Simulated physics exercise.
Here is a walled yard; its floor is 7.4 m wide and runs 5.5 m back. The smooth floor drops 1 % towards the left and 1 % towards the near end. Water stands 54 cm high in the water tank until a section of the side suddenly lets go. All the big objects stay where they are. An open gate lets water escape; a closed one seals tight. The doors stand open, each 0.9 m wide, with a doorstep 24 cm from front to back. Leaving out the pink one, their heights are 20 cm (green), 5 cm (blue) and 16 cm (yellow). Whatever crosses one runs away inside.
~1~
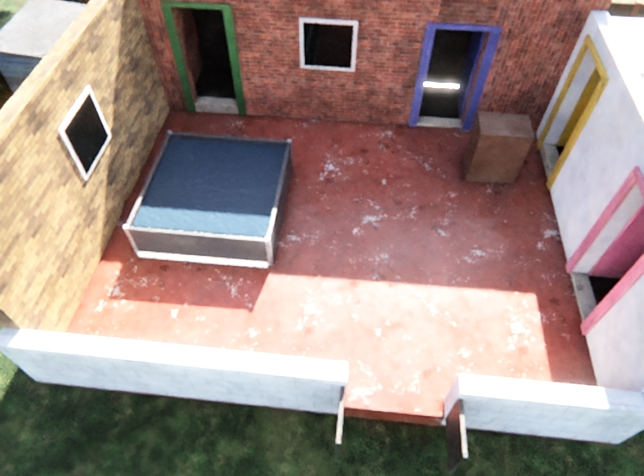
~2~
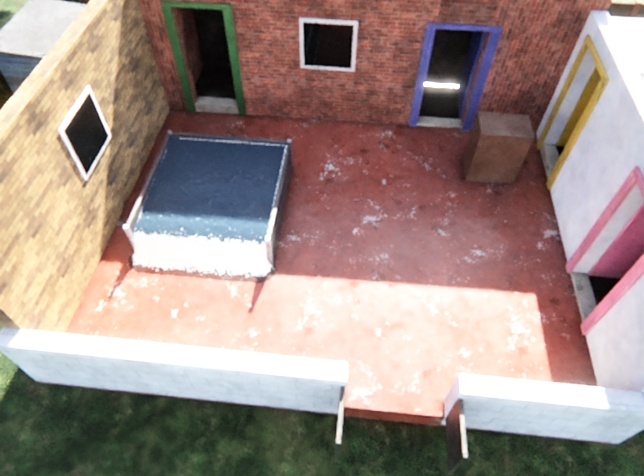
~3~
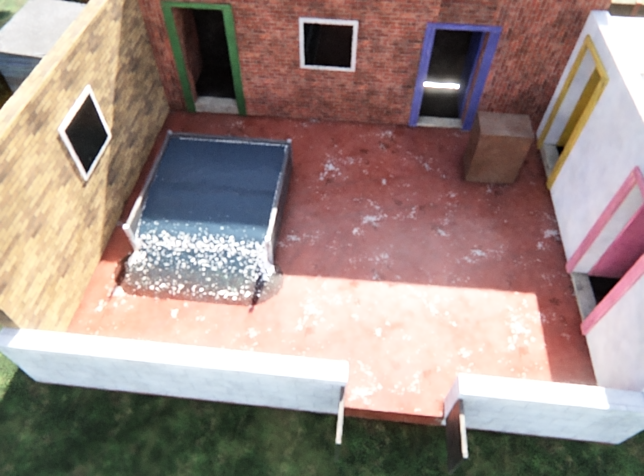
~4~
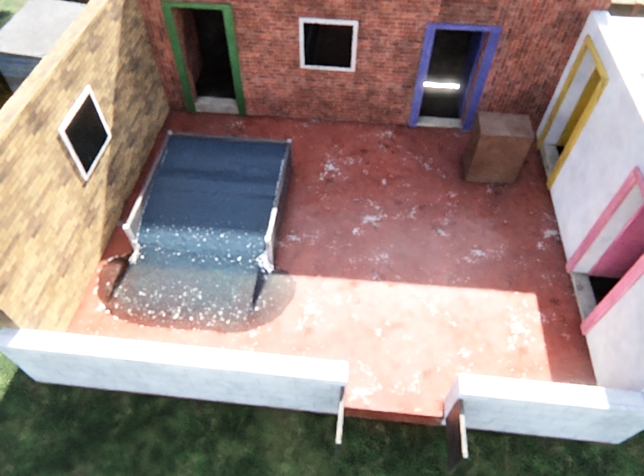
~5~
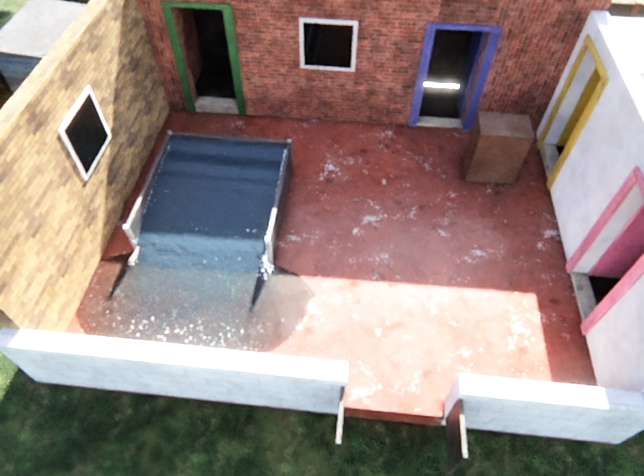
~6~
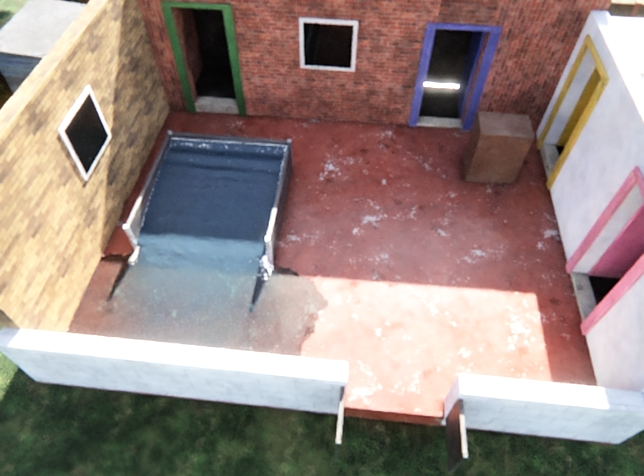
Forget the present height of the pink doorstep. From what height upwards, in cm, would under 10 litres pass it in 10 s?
It would have to be roughly 9 cm high.
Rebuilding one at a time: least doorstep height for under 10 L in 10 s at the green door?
About 10.0 cm at green.
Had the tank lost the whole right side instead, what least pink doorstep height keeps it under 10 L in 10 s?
About 16 cm.
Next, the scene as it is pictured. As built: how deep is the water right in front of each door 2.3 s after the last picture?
Depths in cm: Green 0, pink 0, blue 0, yellow 0.
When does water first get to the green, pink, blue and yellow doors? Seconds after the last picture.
Green 3.2 s, pink 2.8 s, blue 6.5 s, yellow 4.5 s.
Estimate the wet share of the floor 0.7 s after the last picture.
Near 20 per cent is wet.
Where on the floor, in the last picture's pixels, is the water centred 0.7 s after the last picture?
Near (202, 256).
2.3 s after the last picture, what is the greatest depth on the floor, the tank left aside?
About 34 cm.
Then, 0.7 s after the last picture water covers 20 % of the floor, deepest (44 cm) near (55, 359); it has not reached the pink door.
Then, 2.3 s after the last picture water covers 40 % of the floor, deepest (34 cm) near (55, 359); it has not reached the pink door.
Then, 9.3 s after the last picture water covers 95 % of the floor, deepest (12 cm) near (156, 369); 4 cm at the pink door, 39 litres in over its 6 cm doorstep.
At the pink door as built, the water peaked near 12 cm, 4.1 s after the last picture.
With a doorstep of 7.5 cm, 21 litres would have come in within the 10 s; with 10 cm, 4 litres. So under 10 litres takes about 9 cm.
